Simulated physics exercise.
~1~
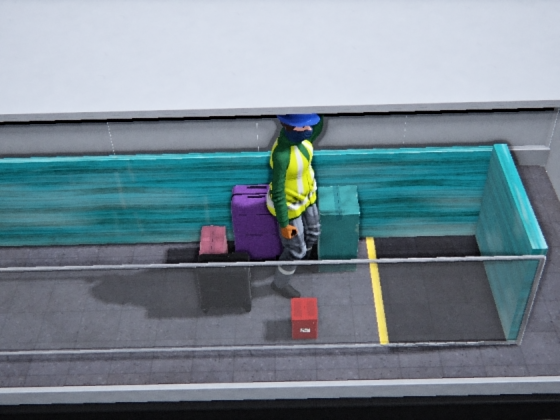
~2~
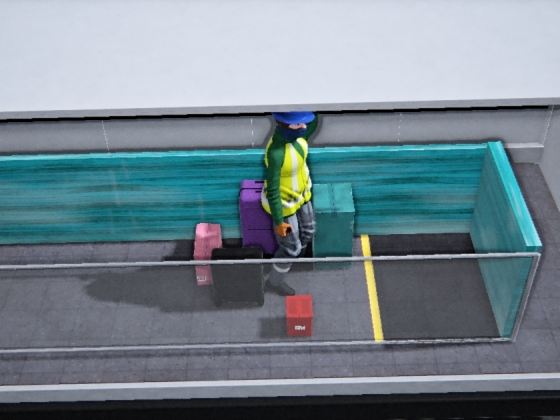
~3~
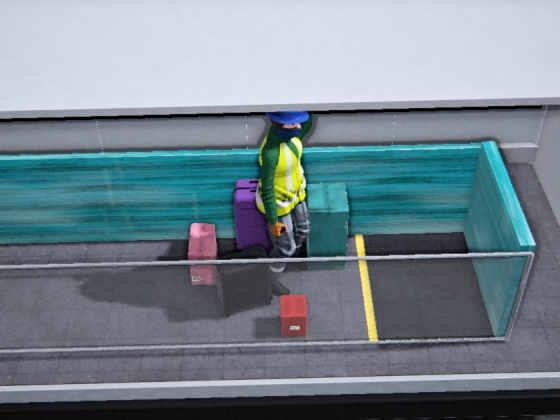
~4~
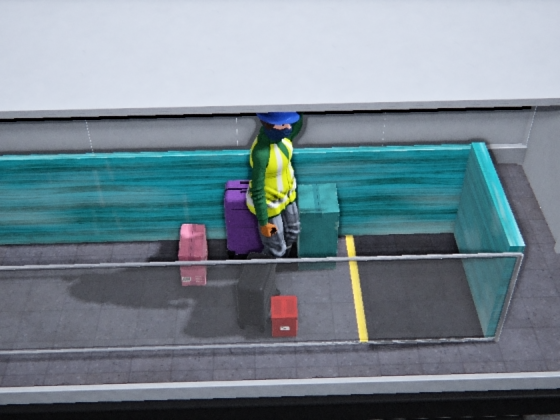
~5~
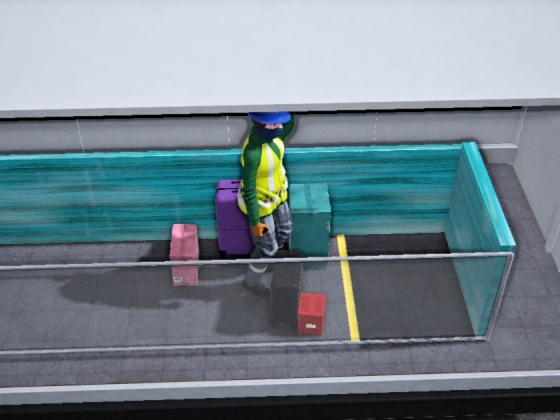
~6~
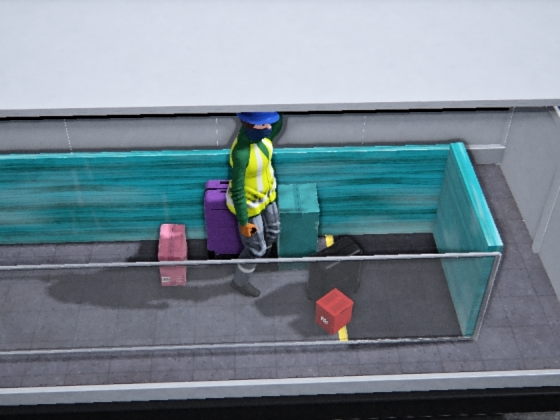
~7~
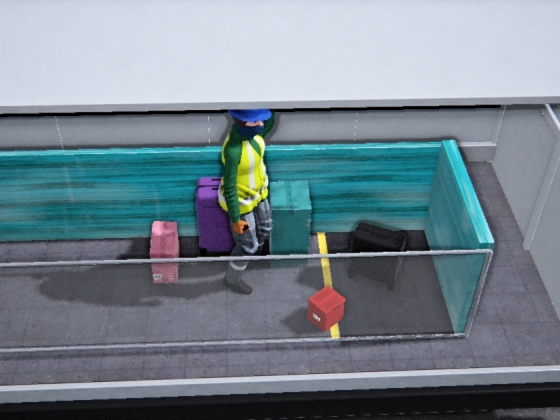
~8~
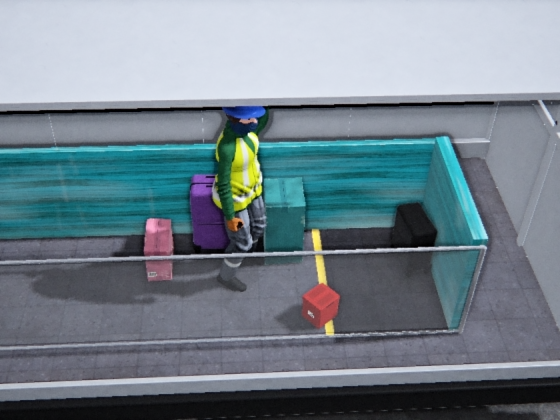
Tram standing bay with a passenger standing still, a black case rolling right across the yellow line, a red tub stopping short.
